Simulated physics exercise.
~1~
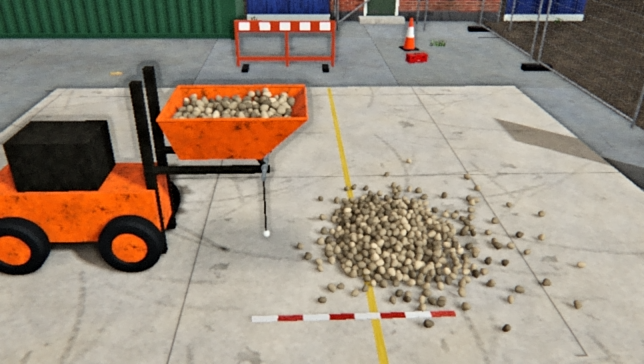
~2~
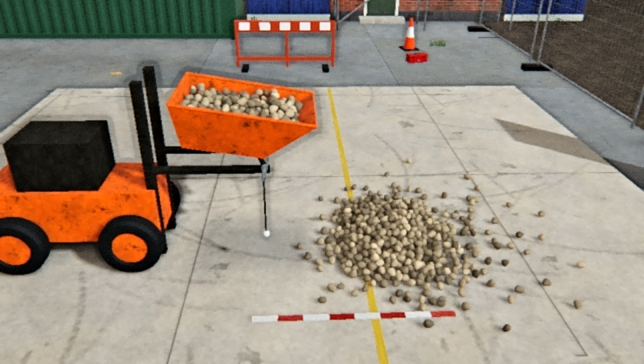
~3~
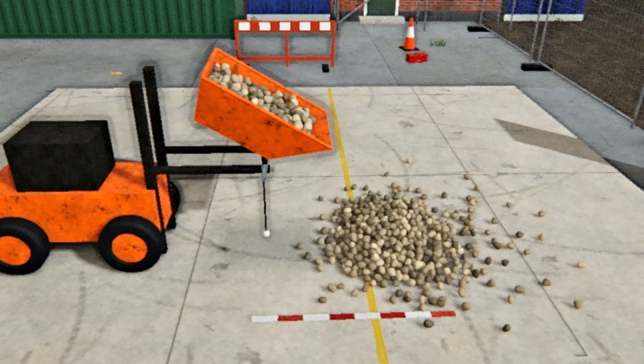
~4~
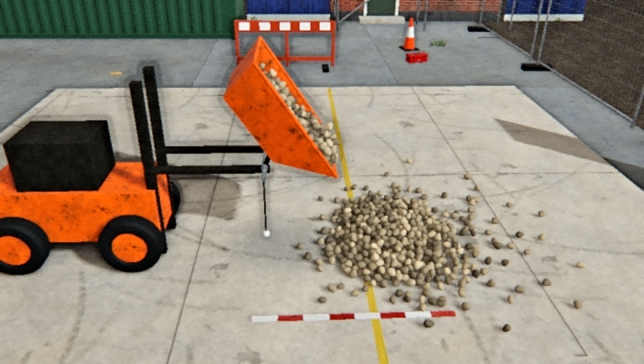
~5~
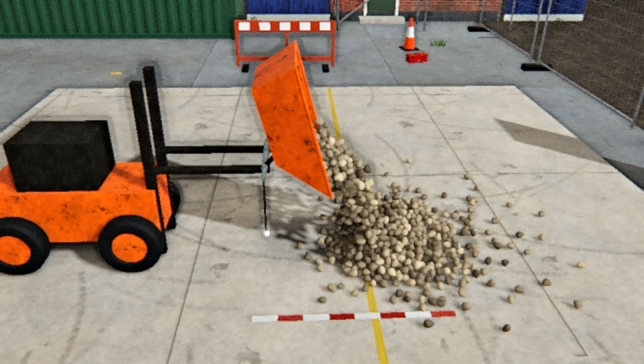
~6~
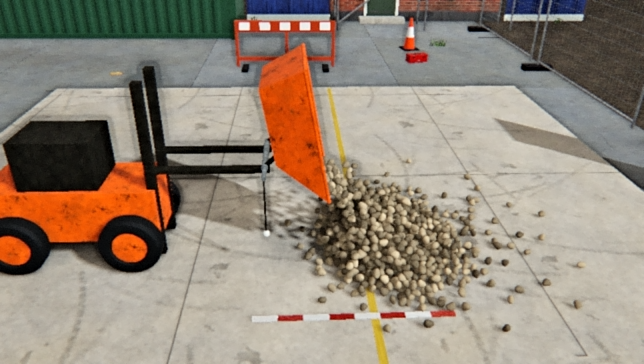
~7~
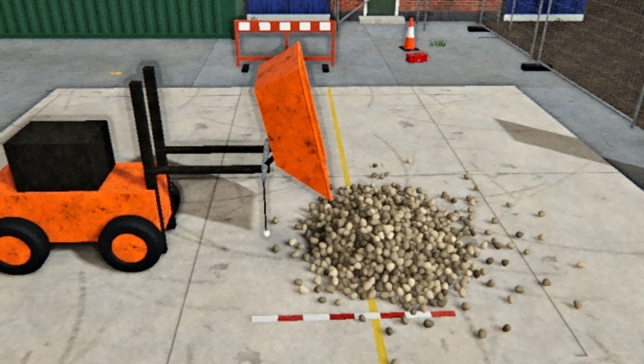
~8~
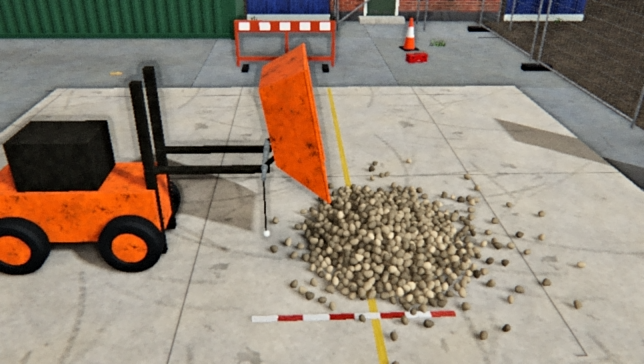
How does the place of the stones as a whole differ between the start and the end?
At the start the stones are split between the raised skip and the heap on the ground, while at the end they all lie together in one larger heap on the ground, so as a whole they are lower and farther to the right.
An orange fork truck stands at the left of a concrete yard, seen from above, holding up an orange skip full of pale and brown stones. To its right, a loose heap of similar stones lies across a yellow line, behind a red and white striped staff. The skip tips forward to the right, slowly at first, then steeply. Its stones slide to the lower edge and pour onto the near side of the heap. The steep skip rocks slightly as the last ones drop, and it ends tilted and emptied above a bigger, wider heap lying mostly right of the line.
